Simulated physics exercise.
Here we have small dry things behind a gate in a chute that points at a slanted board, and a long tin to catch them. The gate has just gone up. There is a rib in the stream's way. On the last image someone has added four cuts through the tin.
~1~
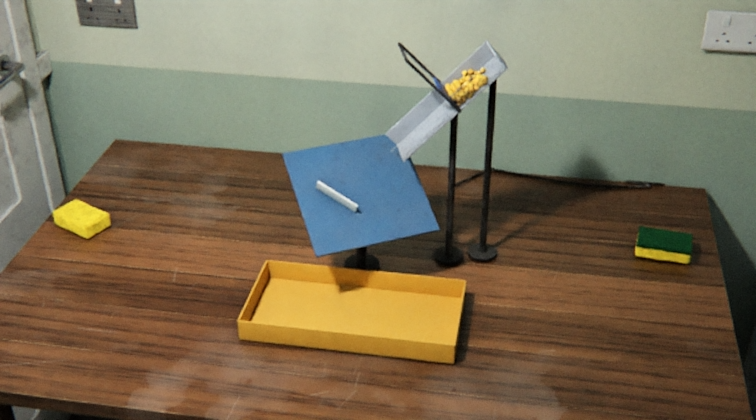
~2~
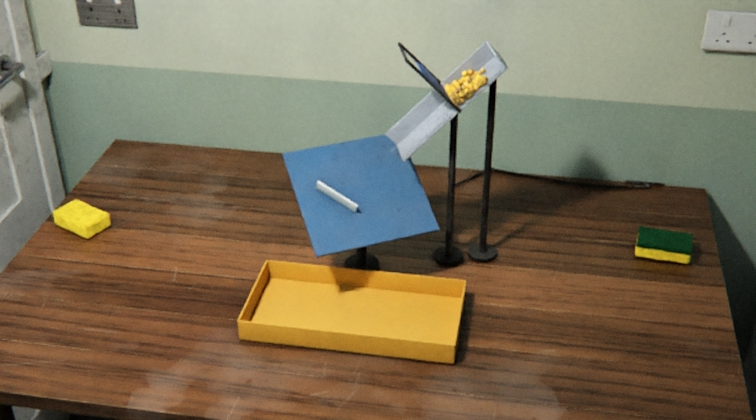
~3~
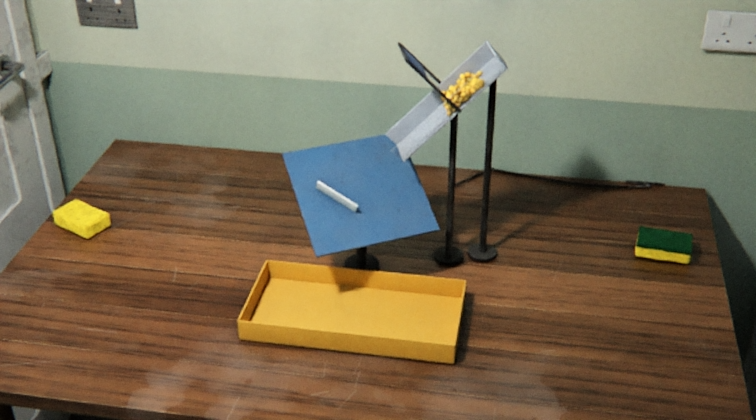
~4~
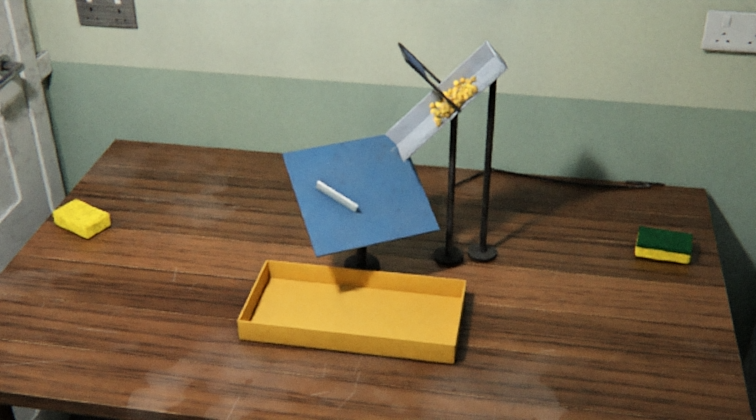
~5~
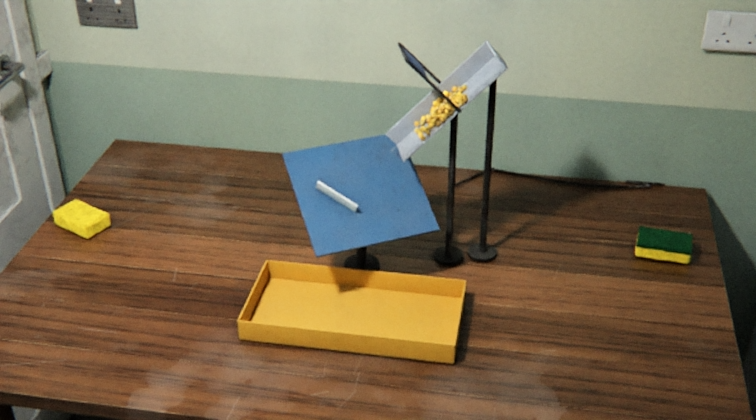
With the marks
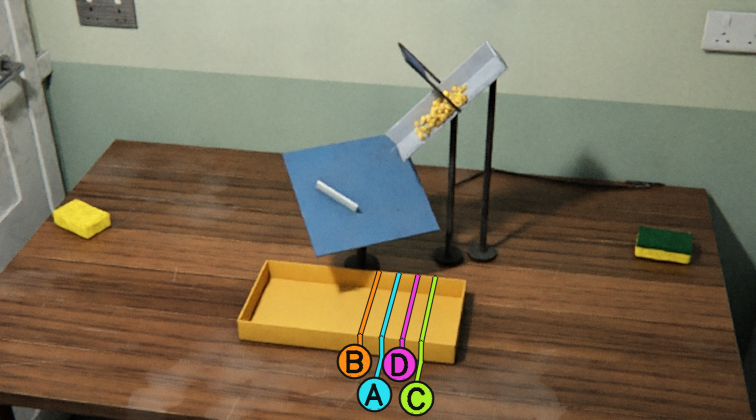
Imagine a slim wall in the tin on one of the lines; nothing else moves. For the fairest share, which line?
Best: A.
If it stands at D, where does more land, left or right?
Left.
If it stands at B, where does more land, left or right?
The right side.
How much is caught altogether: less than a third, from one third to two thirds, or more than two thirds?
More than two thirds.
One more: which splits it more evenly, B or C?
B it is.
On the marked copy, line A crosses the front rim at (381, 337); line B crosses the front rim at (360, 334); line C crosses the front rim at (421, 341); line D crosses the front rim at (402, 339).
If A is chosen, of what is caught, about half on the left of the divider, about half on the right.
If B is chosen, of what is caught, a small part on the left of the divider, most on the right.
If C is chosen, of what is caught, nearly all on the left of the divider, a stray few on the right.
If D is chosen, of what is caught, nearly all on the left of the divider, a small part on the right.
